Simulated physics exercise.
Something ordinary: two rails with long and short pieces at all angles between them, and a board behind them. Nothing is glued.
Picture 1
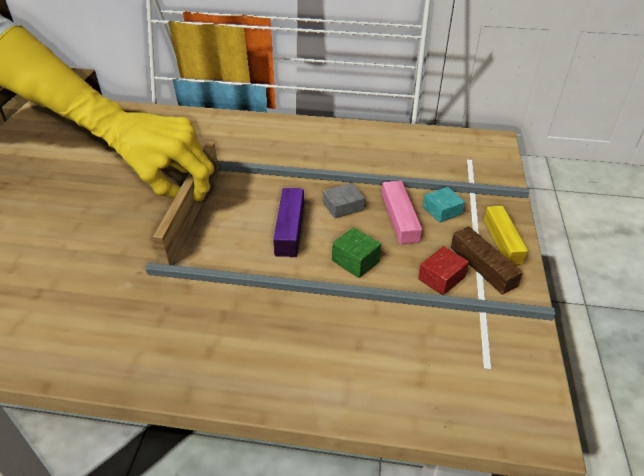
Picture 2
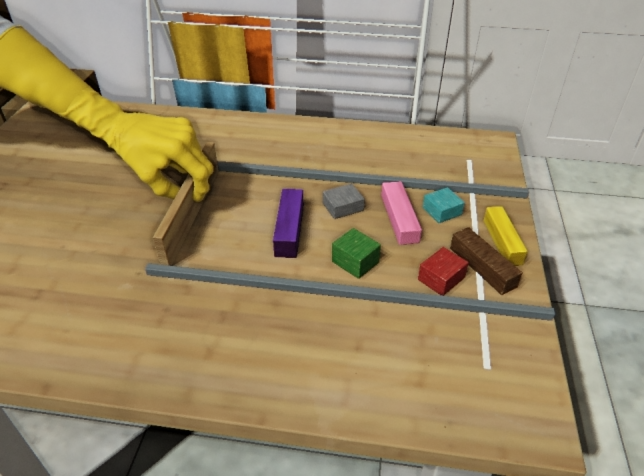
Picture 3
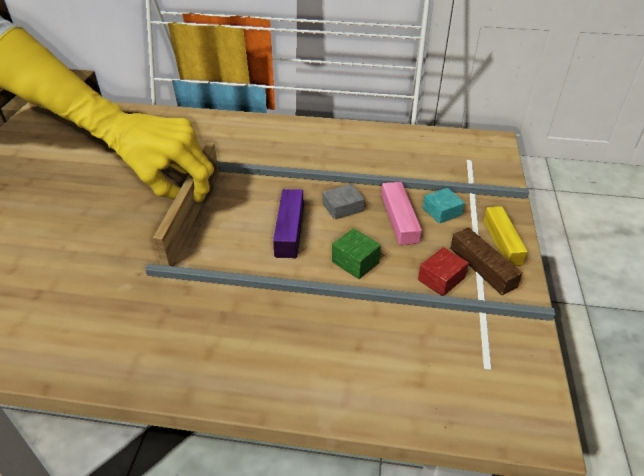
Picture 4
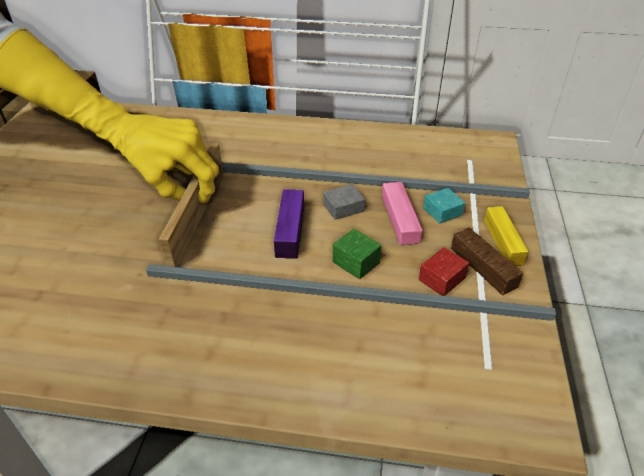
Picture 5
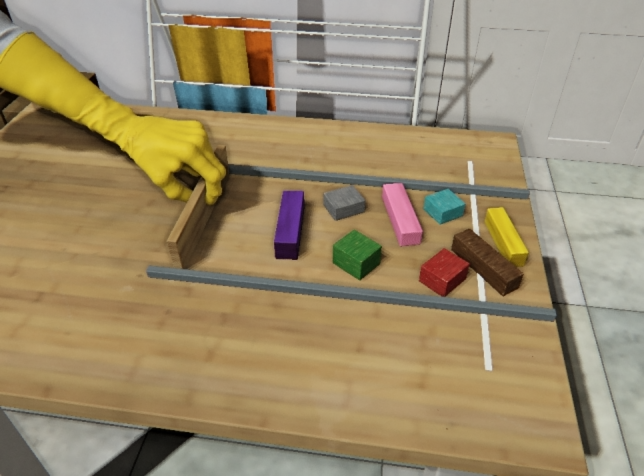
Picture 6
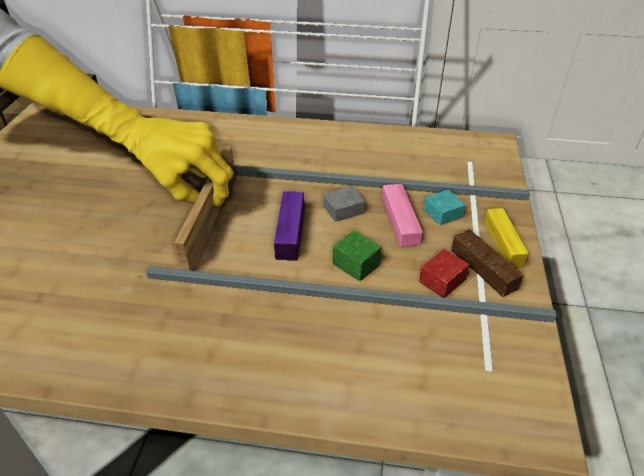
On a wooden table, a yellow-gloved hand holds a board upright behind colored blocks scattered between two gray rails, stays still at first, then slides the board slightly right toward the purple stick, while the blocks remain in place.
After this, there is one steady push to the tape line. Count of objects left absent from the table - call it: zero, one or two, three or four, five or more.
My call is three or four.
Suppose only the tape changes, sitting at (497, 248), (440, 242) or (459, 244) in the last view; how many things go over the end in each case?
In order, the counts are 3, 0 and 1.
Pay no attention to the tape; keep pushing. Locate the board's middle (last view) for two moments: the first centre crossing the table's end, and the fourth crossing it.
The first one at (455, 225), the next at (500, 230).
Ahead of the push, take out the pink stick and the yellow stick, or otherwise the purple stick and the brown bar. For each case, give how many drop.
Fallen: 1 in the first try, 2 in the other.
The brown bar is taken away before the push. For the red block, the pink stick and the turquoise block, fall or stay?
Note: Red block is on by the end; pink stick is on by the end; turquoise block is off by the end.
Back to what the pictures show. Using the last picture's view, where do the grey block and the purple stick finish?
Grey block: (489, 207); purple stick: (491, 244).
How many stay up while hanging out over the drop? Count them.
Answer: 0.
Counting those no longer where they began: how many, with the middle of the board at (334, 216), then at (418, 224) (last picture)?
Up to then 4, and up to the other point 8.
A little later, none off yet; yellow stick at rest near (505, 237); brown bar at rest near (486, 262); turquoise block at rest near (444, 207).
Next, none off yet; yellow stick at rest near (505, 237); brown bar at rest near (486, 262); turquoise block shifted a little near (458, 209).
When it is over, the number that fall off is three or four; down, turquoise block, brown bar and yellow stick.
